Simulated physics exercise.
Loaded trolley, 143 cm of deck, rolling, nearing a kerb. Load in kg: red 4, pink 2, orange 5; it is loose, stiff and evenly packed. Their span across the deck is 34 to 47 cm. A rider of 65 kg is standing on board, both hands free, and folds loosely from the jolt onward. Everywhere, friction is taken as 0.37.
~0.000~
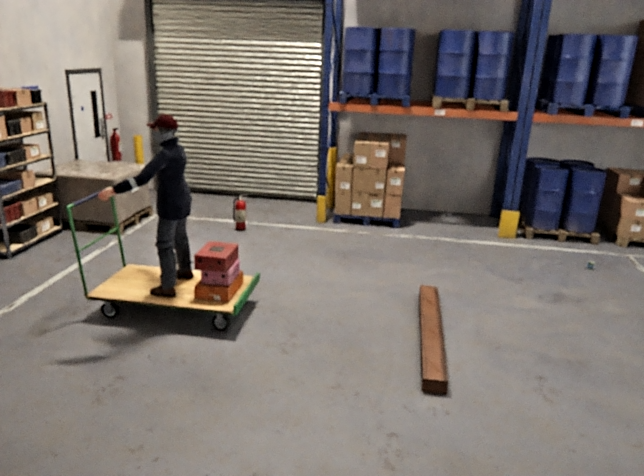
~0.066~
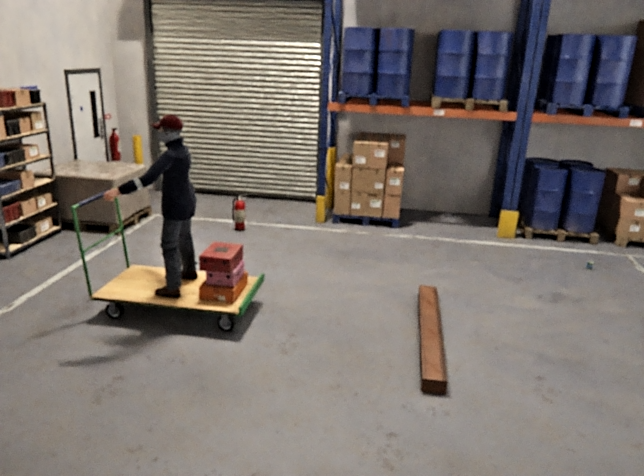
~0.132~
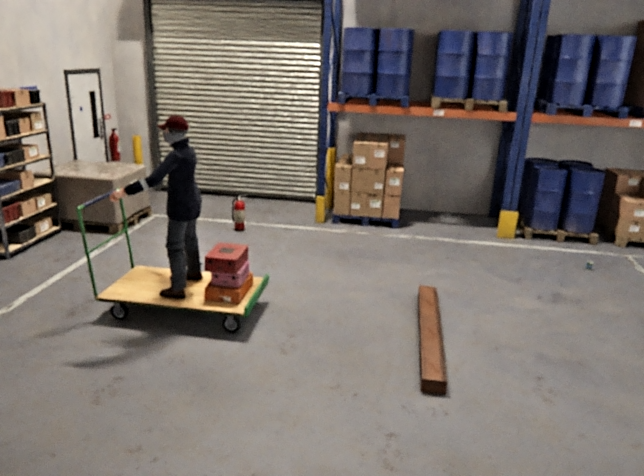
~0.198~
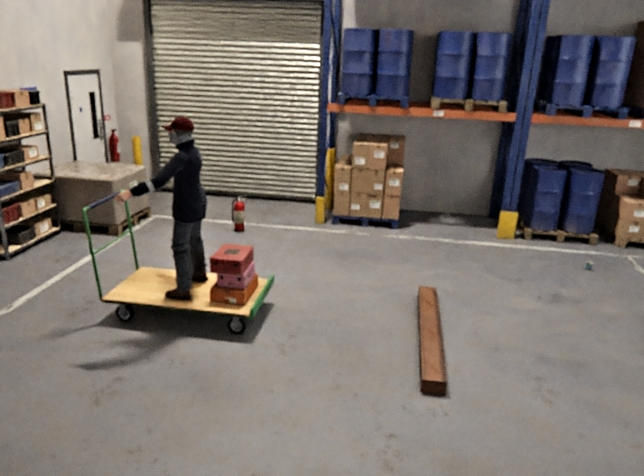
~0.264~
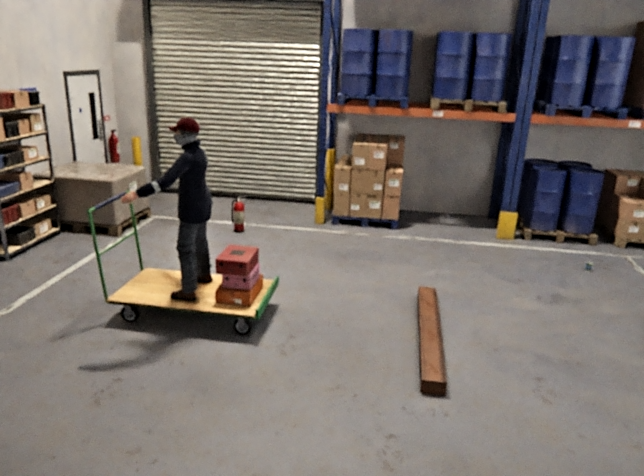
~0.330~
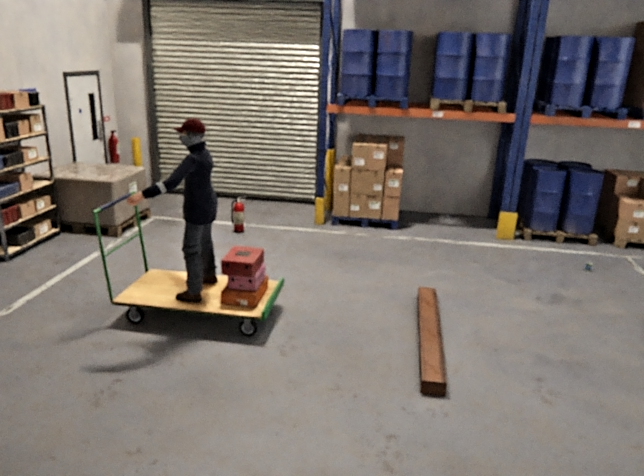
A person standing on a flat trolley with stacked boxes rolls slowly to the right.
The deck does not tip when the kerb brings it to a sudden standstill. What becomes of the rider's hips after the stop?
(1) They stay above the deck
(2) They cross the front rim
They stay above the deck (1).
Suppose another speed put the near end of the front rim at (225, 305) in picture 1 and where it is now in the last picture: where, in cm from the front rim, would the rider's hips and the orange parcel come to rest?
Rest points: Hips at 20 cm behind, orange at 20 cm behind.
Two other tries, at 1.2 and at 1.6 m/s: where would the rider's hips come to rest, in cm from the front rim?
Both times it clears the rim - first by 70 cm, then by 110 cm.
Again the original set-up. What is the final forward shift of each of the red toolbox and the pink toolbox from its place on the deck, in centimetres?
Red 15 cm forward, pink 10 cm forward.
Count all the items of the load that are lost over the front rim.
0.
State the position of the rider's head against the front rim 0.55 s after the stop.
Position: Approx. 60 cm behind the front rim.
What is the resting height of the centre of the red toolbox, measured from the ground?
60 cm.
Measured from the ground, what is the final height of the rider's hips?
Roughly 55 cm.
The wheels strike at 2.10 s.
After 2.65 s the rider's hips are 28 cm behind the rim, near (405, 255) in the last picture's view.
After 3.10 s the rider's hips are 36 cm behind the rim, near (396, 256) in the last picture's view.
When all is still (5.3 s), nothing is past the rim; behind it, red toolbox, pink toolbox, orange parcel and the rider's hips.
